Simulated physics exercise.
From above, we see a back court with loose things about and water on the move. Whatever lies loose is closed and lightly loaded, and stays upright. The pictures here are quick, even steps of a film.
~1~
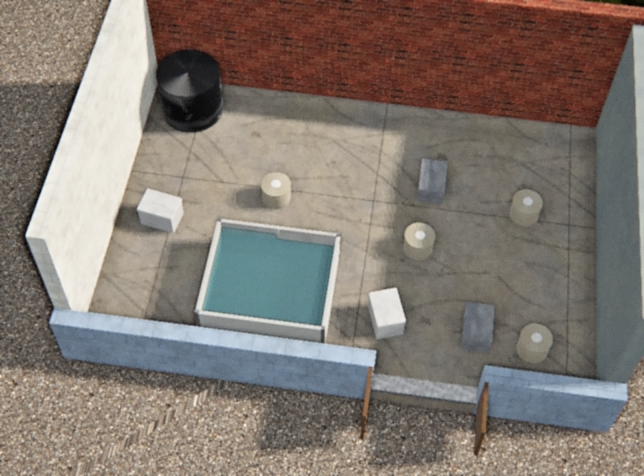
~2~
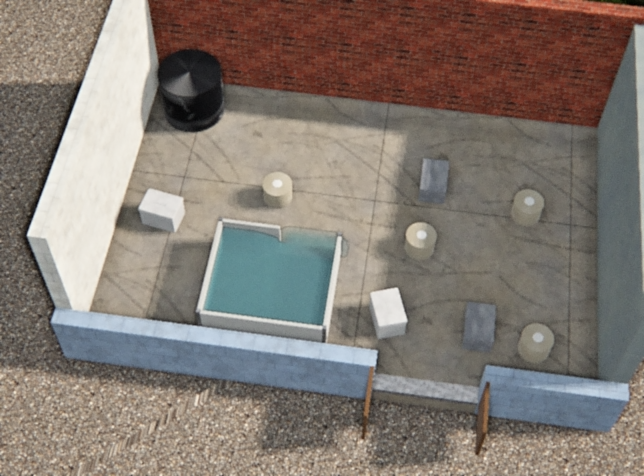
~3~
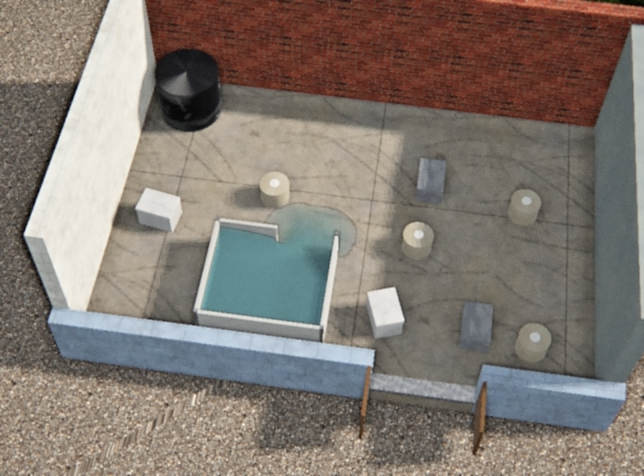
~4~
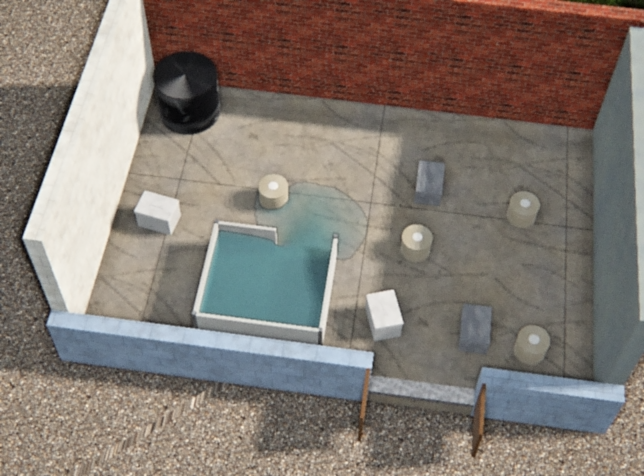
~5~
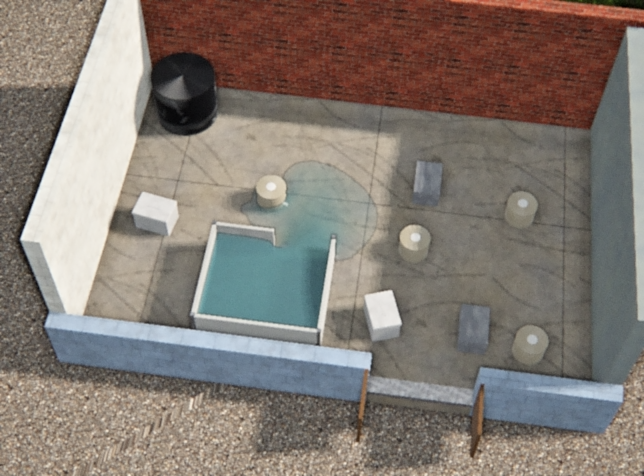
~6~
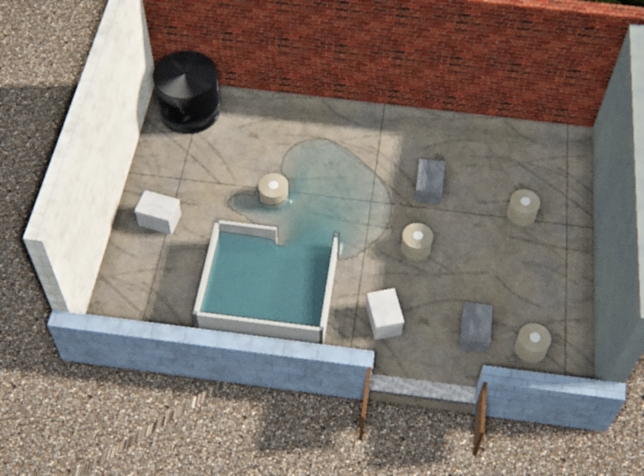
Teal water fills a low white-walled basin near the front of a walled court seen from high above, with a red brick wall behind. A black tank stands back left, and white and grey blocks and pale round drums sit about the concrete floor. Part of the basin's back wall opens and water spreads backward across the floor around one drum, while the objects stay put.
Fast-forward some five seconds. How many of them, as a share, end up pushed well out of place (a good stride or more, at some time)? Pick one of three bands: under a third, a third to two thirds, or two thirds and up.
Under a third.
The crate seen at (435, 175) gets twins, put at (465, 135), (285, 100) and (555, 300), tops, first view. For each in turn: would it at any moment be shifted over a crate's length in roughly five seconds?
As listed: Swept aside, moved that far, less than that.
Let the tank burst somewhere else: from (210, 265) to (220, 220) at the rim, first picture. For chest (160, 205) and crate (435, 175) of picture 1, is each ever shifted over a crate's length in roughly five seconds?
In order: Covered the distance, fell short.
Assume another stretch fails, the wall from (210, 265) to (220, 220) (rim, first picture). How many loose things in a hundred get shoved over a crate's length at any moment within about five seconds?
Close to 10 in a hundred.
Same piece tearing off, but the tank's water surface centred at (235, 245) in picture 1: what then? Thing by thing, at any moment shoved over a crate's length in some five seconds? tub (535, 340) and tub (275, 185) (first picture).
Fell short, travelled that far.
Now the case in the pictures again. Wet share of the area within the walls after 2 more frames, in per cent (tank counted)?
Something close to 25 per cent.
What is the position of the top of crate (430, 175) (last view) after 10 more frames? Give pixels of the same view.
Near (481, 171).
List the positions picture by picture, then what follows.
In the first picture, a tub at (276, 184) rests on the ground; a chest at (387, 307) rests on the ground; 0 of 8 have shifted.
In the second picture, a tub at (277, 184) rests on the ground; a chest at (388, 307) rests on the ground; 0 of 8 have shifted.
In the third picture, a tub at (274, 183), on the bottom; a chest at (386, 306) rests on the ground; 0 of 8 have shifted.
In the fourth picture, a tub at (273, 186), on the bottom; a chest at (384, 309) rests on the ground; 0 of 8 have shifted.
In the fifth picture, a tub at (271, 187), on the bottom; a chest at (383, 309) rests on the ground; 0 of 8 have shifted.
In the sixth picture, a tub at (273, 185), on the bottom; a chest at (385, 307), on the bottom; 0 of 8 have shifted.
A moment on, 0 of 8 are well off their spots; 0 afloat.
Next, 1 of 8 are well off their spots; 0 afloat.
Later, 1 of 8 are well off their spots; 0 afloat.
In the end, 1 of 8 are well off their spots, and 1 have been at some point; 1 afloat.
